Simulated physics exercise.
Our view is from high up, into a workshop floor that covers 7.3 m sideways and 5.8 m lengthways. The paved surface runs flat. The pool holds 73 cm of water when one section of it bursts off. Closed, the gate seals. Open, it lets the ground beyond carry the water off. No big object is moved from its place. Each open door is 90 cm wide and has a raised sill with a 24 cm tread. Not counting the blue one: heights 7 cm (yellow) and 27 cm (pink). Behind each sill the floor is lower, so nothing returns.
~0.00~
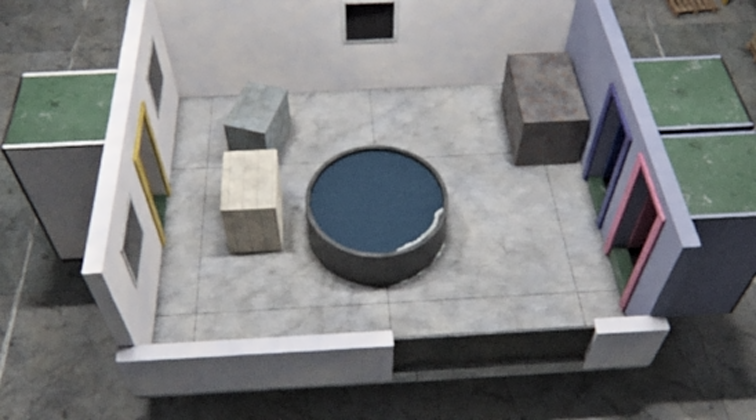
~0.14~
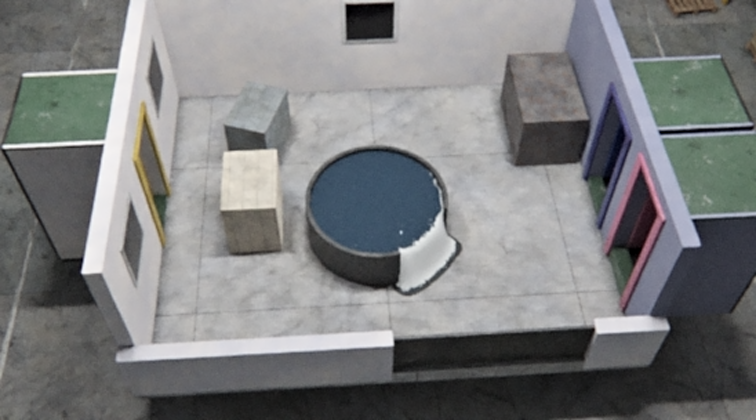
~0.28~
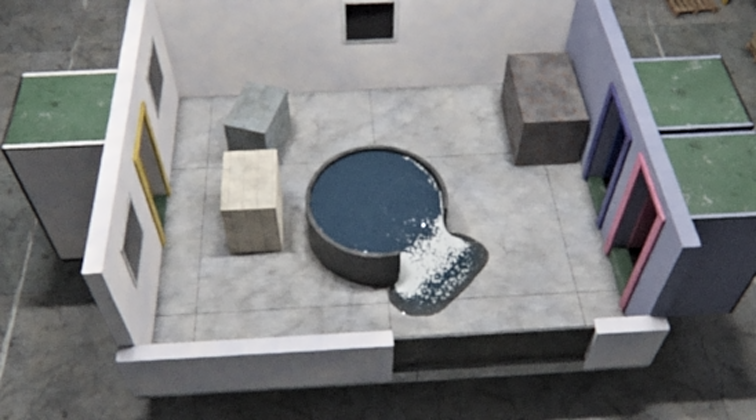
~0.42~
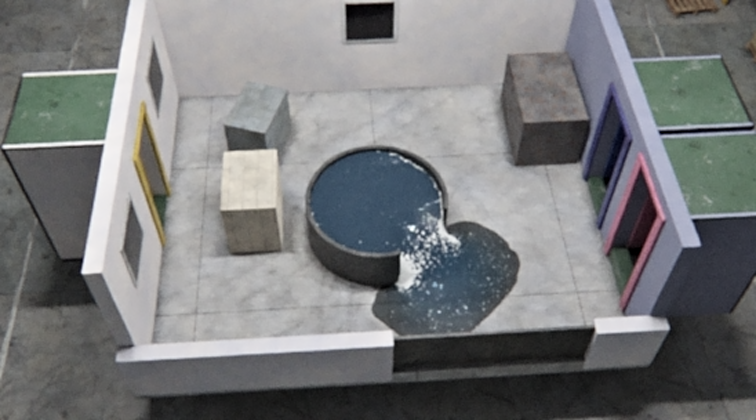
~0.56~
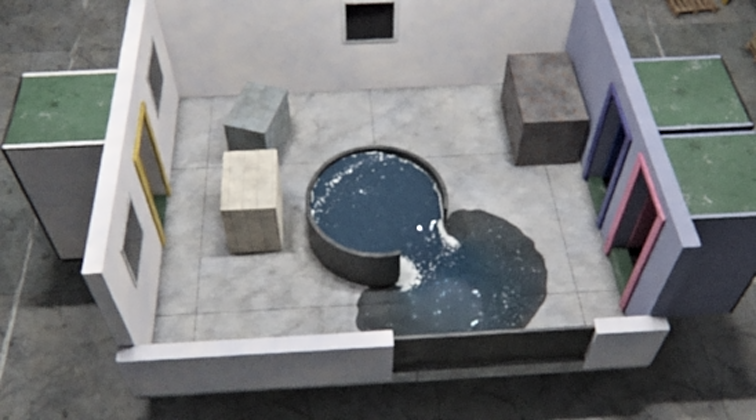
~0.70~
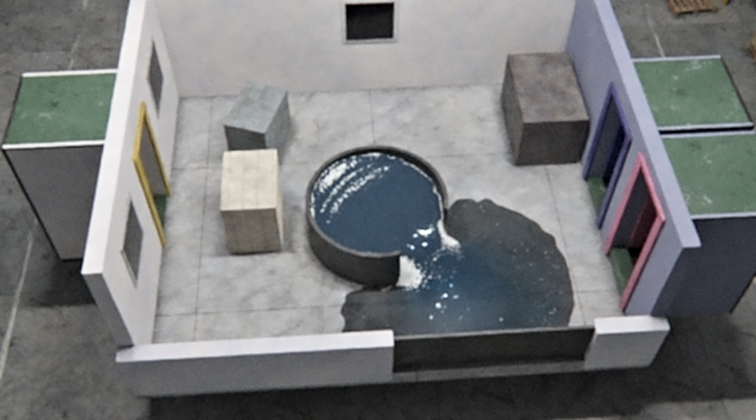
In this clip, a section of a round pool's wall opens at the lower right, and water pours out in a white, foaming rush, spreading across the gray floor in a widening dark puddle while the nearby blocks stay still.
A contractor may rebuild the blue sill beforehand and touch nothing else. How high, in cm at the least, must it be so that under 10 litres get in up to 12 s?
It would need to be roughly 17 cm high.
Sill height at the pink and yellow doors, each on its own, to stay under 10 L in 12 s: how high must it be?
You'd want some 30 cm at pink and some 7.5 cm at yellow.
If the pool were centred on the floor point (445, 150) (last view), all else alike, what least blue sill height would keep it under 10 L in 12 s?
It should be around 32 cm high.
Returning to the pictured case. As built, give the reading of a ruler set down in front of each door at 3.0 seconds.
Reading in centimetres: Yellow = 0, pink = 29, blue = 13.
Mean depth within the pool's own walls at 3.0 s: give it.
The average depth is some 29 cm.
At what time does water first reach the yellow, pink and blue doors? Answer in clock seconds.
It arrives at the yellow door at 4.5 s, the pink door at 1.0 s and the blue door at 1.4 s.
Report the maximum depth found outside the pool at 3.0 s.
Close to 35 centimetres.
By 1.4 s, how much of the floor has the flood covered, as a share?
Close to 25 per cent is wet.
After 1.4 s water covers 25 % of the floor, deepest (58 cm) near (628, 344); it has not reached the blue door.
After 3.0 s water covers 40 % of the floor, deepest (35 cm) near (548, 167); 13 cm at the blue door, 0 litres in over its 13 cm sill.
After 12.0 s water covers 100 % of the floor, deepest (12 cm) near (164, 235); 8 cm at the blue door, 32 litres in over its 13 cm sill.
At the blue door as built, the water arrived by 1.5 s and peaked near 18 cm at 6.4 s.
Run again over the same 12 s with other heights there, 16 litres in over 15.5 cm, 2 litres over 21 cm. The limit of 10 litres is kept from about 17 cm up.
